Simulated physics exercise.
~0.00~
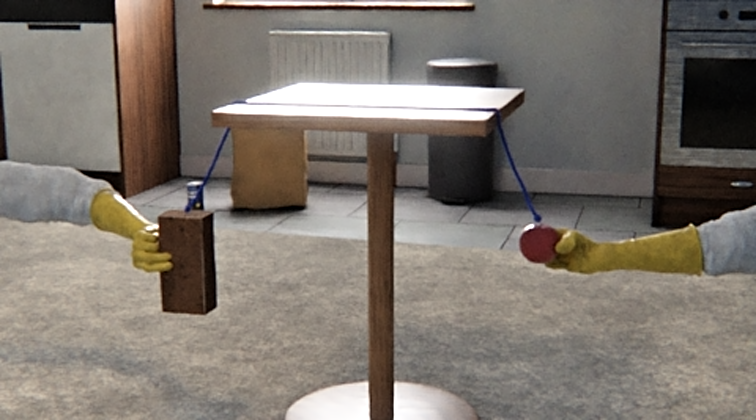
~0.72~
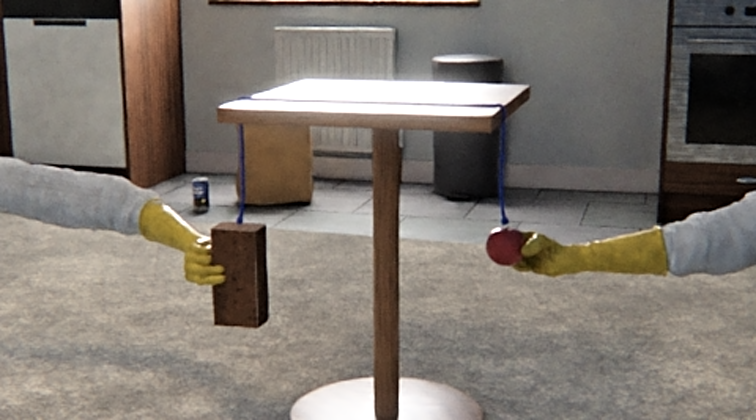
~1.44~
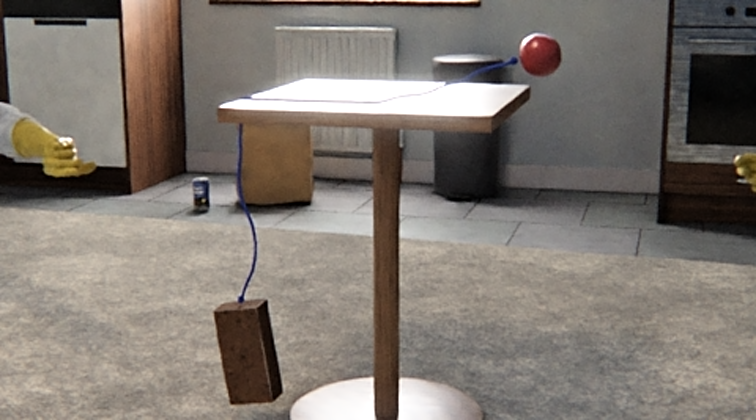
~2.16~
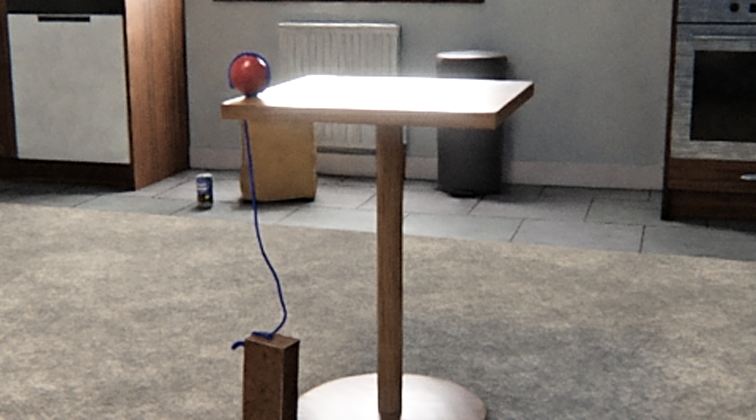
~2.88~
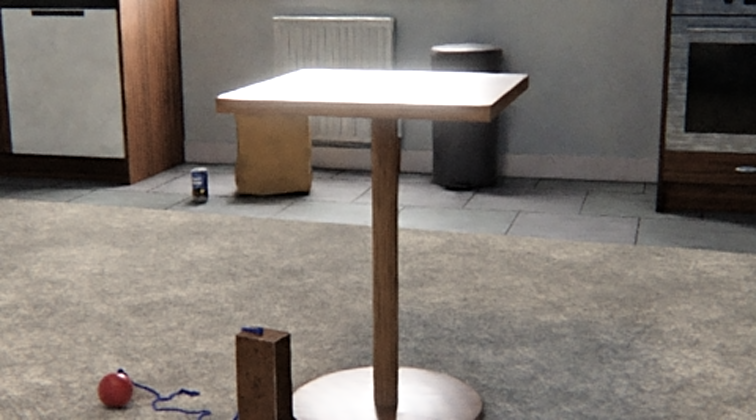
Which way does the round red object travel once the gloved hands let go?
It moves to the left, crossing the tabletop to the far edge and dropping to the floor on that side.
